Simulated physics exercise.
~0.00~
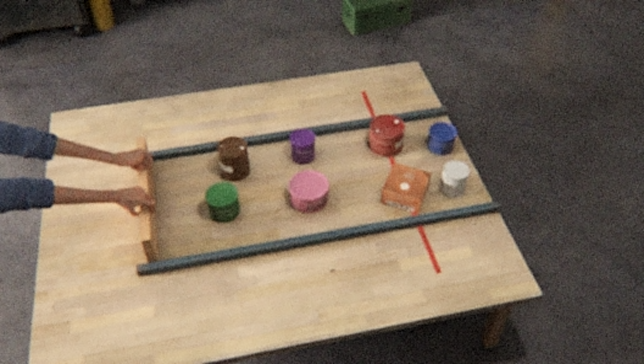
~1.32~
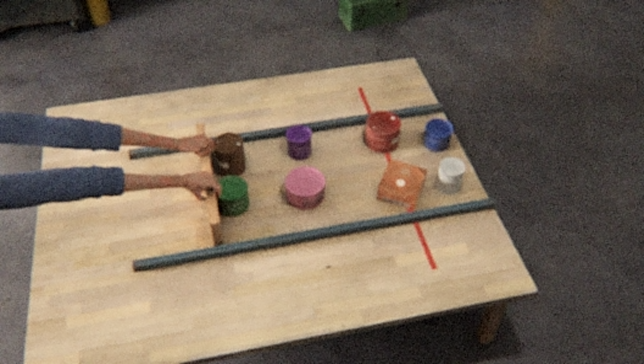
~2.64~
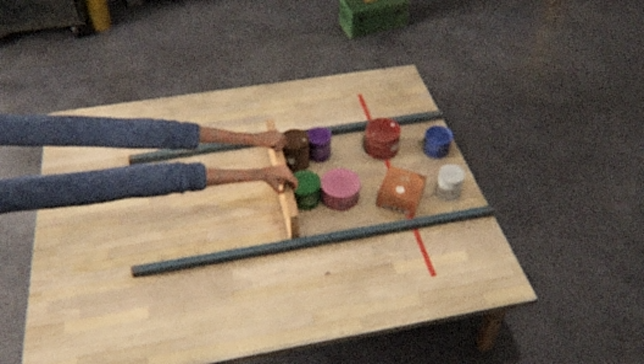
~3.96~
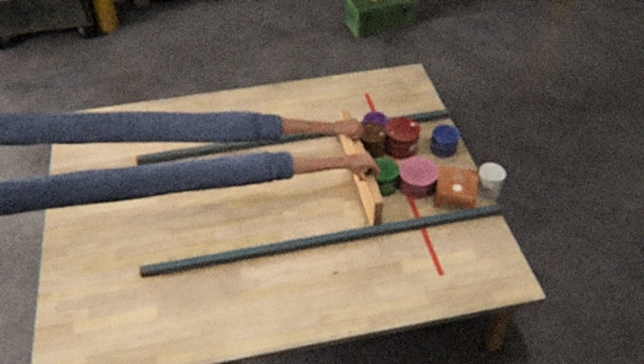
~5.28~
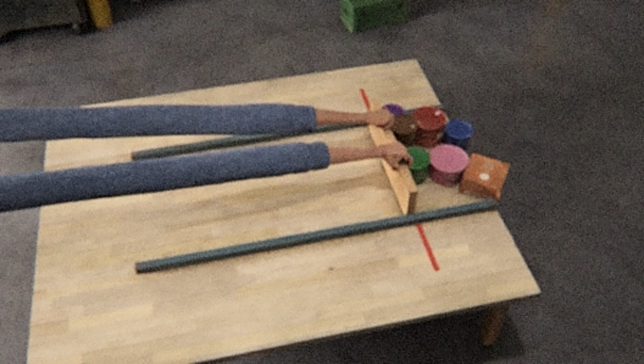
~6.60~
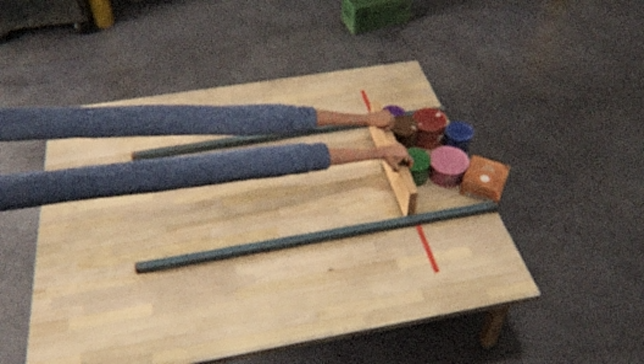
On a pale wooden table above a dark carpeted floor, seen from above at an angle by a slightly swaying camera, a pair of blue-sleeved arms holds an upright plank at the left between two dark rails. Ahead of it stand brown, green, purple and pink containers, then a red one, an orange block, and blue and white ones near the right edge. The hands slide the plank right, gathering the green and brown containers, then the purple and pink. The crowded group pushes onward past the red tape, and the white canister drops off the edge. The plank halts at the tape, the others still perched together.
